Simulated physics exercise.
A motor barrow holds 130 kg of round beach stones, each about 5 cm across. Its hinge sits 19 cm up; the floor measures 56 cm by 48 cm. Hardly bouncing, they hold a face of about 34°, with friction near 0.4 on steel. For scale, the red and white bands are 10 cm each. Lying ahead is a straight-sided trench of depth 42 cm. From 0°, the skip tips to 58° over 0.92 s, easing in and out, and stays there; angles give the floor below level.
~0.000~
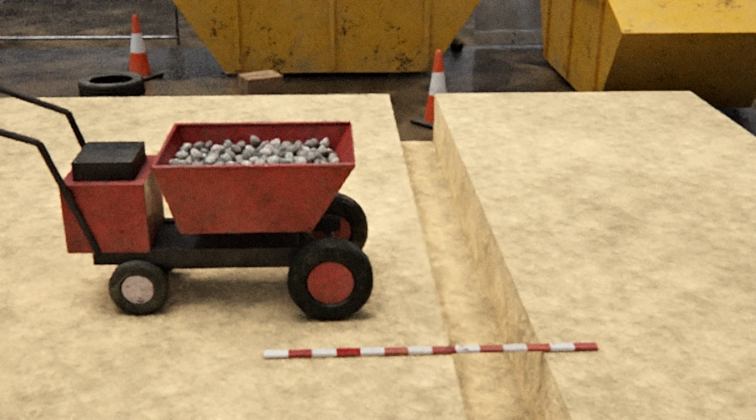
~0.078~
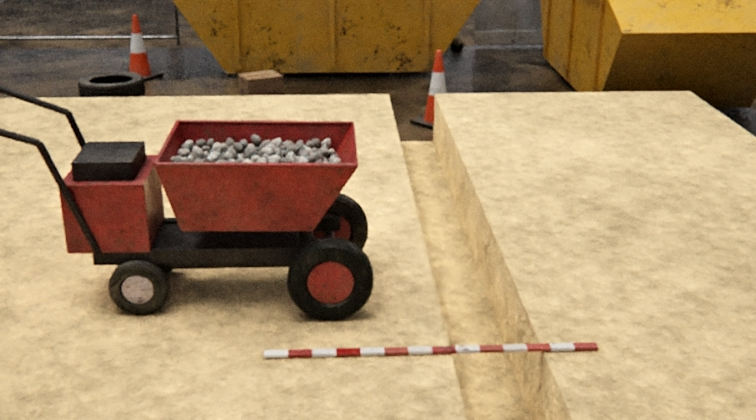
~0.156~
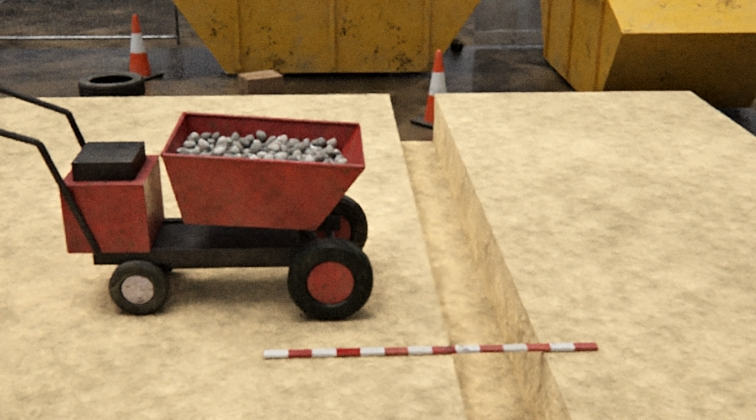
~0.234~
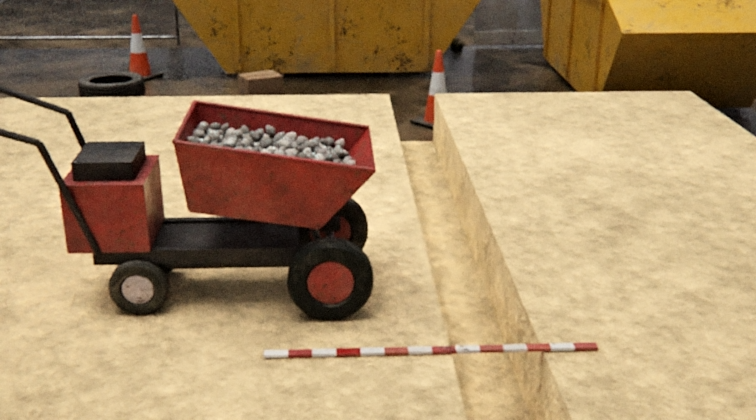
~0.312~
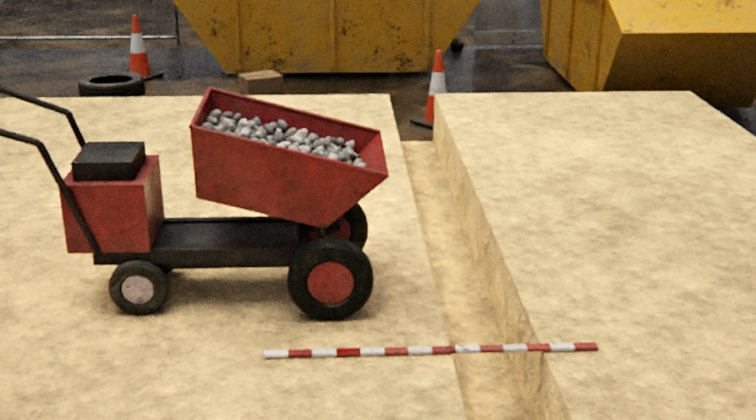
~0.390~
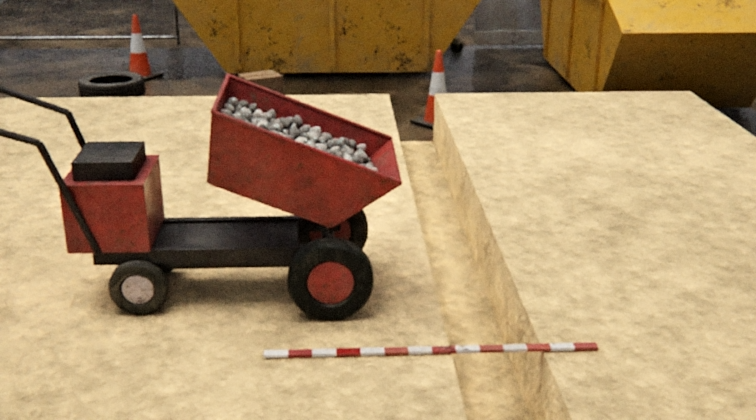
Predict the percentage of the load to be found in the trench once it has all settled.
Roughly 45 percent of the load ends up there.
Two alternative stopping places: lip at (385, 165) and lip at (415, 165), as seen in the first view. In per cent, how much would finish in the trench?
Estimates: 30 % then 20 %.
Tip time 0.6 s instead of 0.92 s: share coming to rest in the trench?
That works out at about 40 in a hundred.
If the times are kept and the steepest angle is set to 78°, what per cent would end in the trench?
It would come to about 80 percent.
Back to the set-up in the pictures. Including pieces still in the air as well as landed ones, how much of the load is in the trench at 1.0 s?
About 10%.
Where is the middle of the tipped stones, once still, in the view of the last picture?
(487, 353).
After 0.7 s the floor is at 49°; 100 % in the skip; the foremost stones are at (420, 201).
After 1.0 s the floor is at 58°; 89 % in the skip, 11 % in the trench; the foremost stones are at (504, 261).
After 1.4 s the floor is at 58°; 61 % in the skip, 29 % in the trench, 10 % past the trench; the foremost stones are at (598, 290).
After 3.3 s the floor is at 58°; 44 % in the skip, 45 % in the trench, 11 % past the trench; the foremost stones are at (718, 281).
